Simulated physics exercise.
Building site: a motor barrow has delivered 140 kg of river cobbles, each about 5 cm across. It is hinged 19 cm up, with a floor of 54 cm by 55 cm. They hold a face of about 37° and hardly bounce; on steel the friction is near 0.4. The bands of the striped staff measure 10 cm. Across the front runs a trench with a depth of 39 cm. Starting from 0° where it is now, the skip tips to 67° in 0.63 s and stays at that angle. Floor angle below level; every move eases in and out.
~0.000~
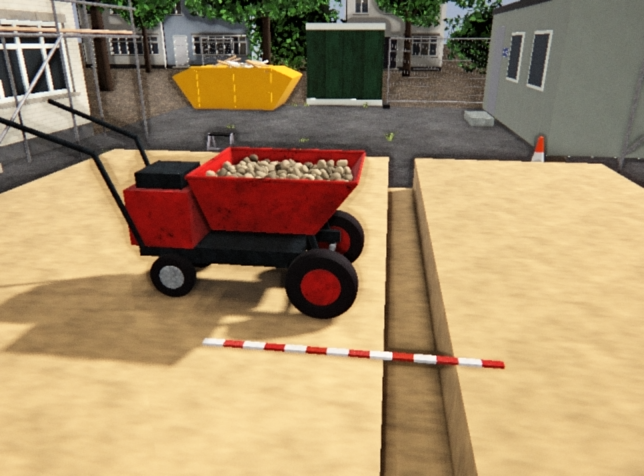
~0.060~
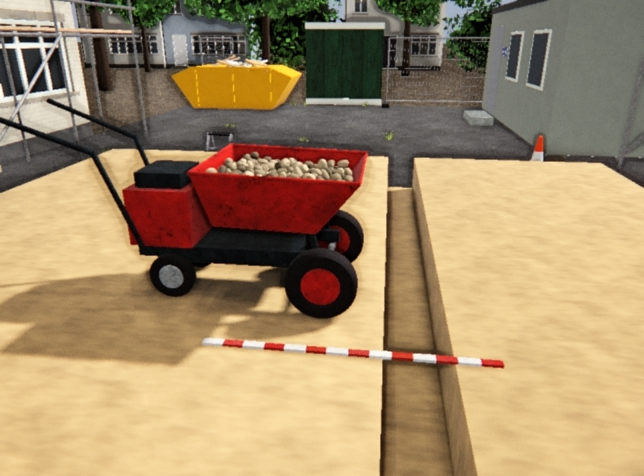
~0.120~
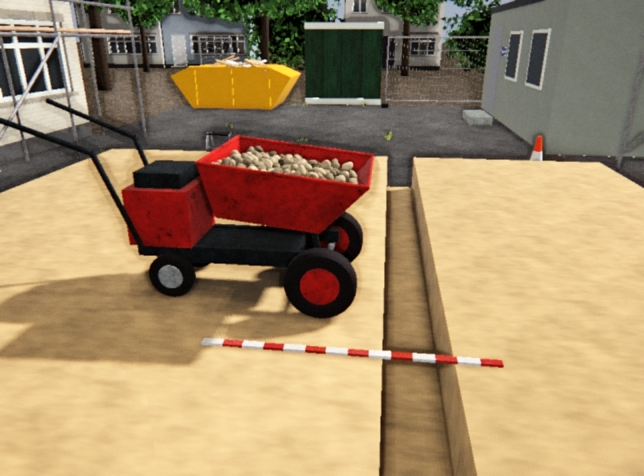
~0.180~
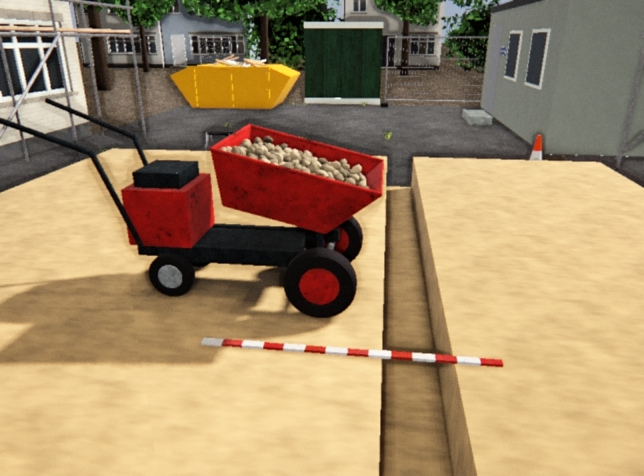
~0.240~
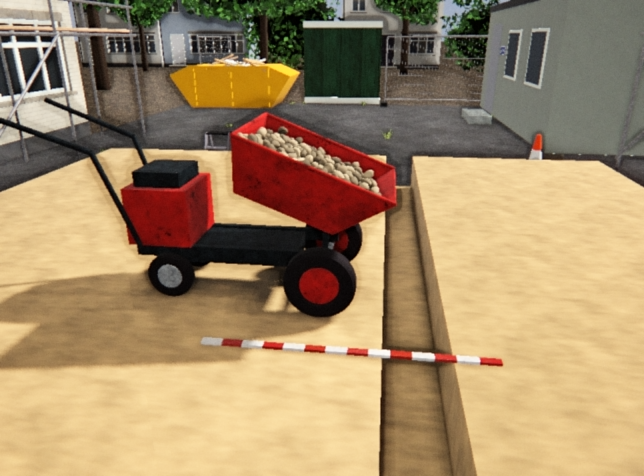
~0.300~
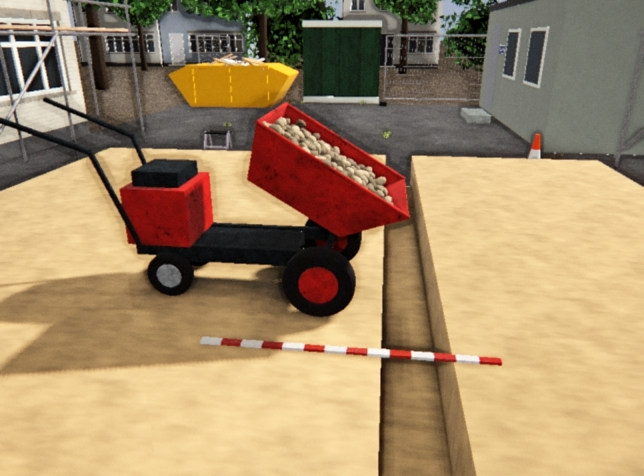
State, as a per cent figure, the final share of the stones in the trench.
The final share is about 25 per cent.
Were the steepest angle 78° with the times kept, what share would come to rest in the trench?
In that case some 15 per cent.
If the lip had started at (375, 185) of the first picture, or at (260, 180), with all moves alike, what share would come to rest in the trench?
I'd expect close to 15 per cent at the first and 75 per cent at the second.
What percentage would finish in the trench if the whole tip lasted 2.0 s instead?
It would come to roughly 45 per cent.
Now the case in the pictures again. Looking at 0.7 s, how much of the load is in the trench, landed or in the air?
0 per cent, give or take.
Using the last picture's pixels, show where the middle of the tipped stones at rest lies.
Their middle ends up near (486, 294).
After 0.5 s the floor is at 56°; 100 % in the skip; the foremost stones are at (418, 232).
After 0.7 s the floor is at 67°; 75 % in the skip, 2 % in the trench, 23 % past the trench; the foremost stones are at (498, 297).
After 1.1 s the floor is at 67°; 25 % in the skip, 2 % in the trench, 72 % past the trench; the foremost stones are past the picture's edge.
After 3.0 s the floor is at 67°; 0 % in the skip, 25 % in the trench, 75 % past the trench; the foremost stones are past the picture's edge.
